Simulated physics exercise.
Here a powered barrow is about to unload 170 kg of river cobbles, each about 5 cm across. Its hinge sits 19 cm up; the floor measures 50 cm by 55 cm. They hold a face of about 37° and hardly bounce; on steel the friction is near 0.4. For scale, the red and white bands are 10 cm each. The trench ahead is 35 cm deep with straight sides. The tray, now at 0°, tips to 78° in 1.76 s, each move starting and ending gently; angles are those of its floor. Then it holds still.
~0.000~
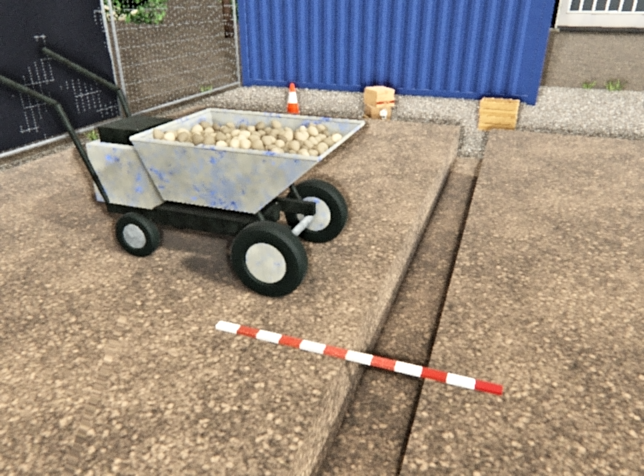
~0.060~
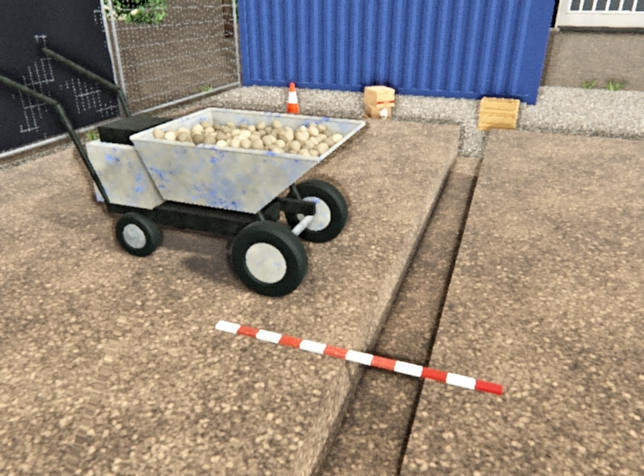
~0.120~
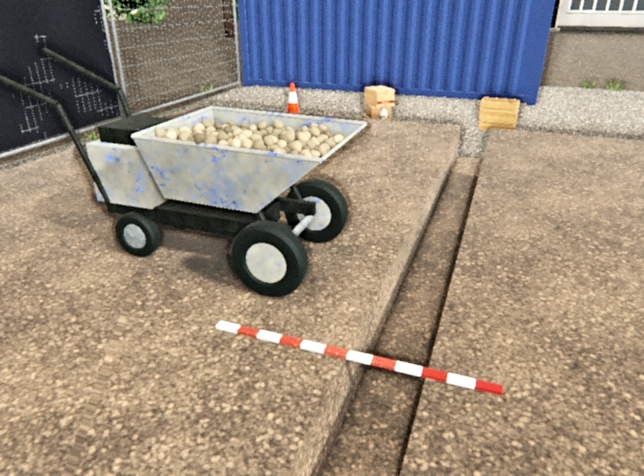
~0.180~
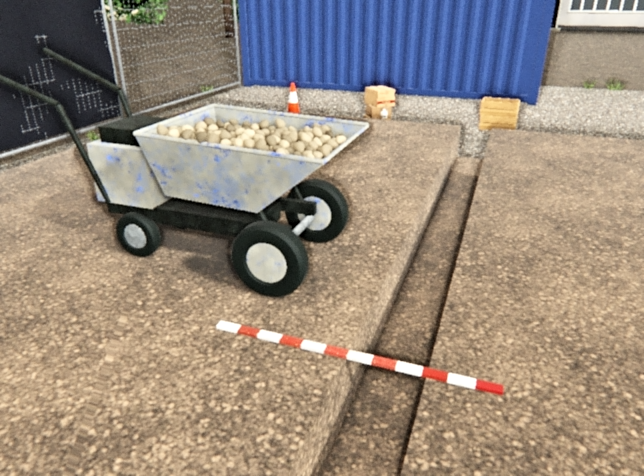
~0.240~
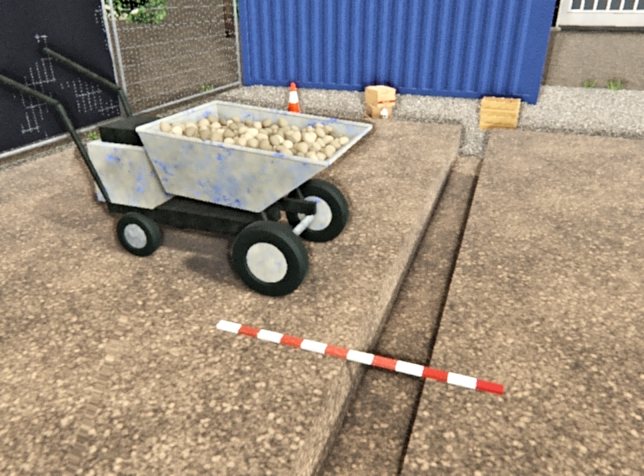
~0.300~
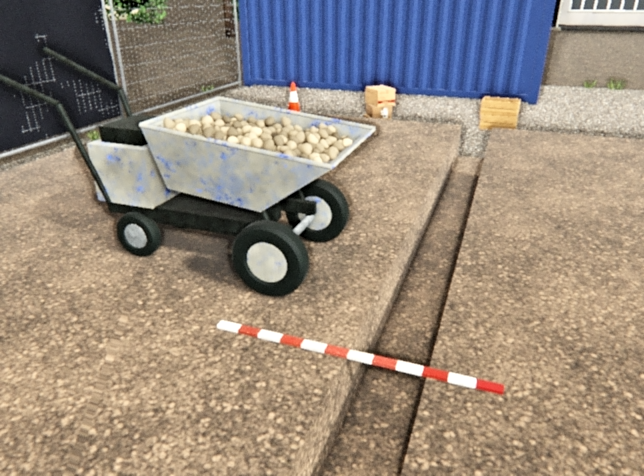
Paved yard by a blue container, a powered barrow's stone-filled tray tilting slightly forward beside a narrow trench and red-and-white pole.
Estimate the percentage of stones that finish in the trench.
Some 80 per cent of it.
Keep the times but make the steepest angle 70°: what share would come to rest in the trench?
In that case some 70 per cent.
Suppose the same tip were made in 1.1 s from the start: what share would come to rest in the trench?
In that case some 75 per cent.
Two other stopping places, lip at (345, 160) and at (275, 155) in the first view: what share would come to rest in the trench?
First some 50, then 85 per cent.
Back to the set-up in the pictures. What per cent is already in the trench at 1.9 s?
Some 65 per cent.
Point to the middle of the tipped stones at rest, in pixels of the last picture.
Their middle is at about (423, 323).
After 1.3 s the floor is at 66°; 95 % in the tray, 5 % in the trench; the foremost stones are at (430, 313).
After 1.9 s the floor is at 78°; 15 % in the tray, 65 % in the trench, 19 % past the trench; the foremost stones are at (576, 322).
After 2.2 s the floor is at 78°; 0 % in the tray, 79 % in the trench, 20 % past the trench; the foremost stones are at (628, 321).
After 4.2 s the floor is at 78°; 0 % in the tray, 80 % in the trench, 20 % past the trench; the foremost stones are at (639, 322).
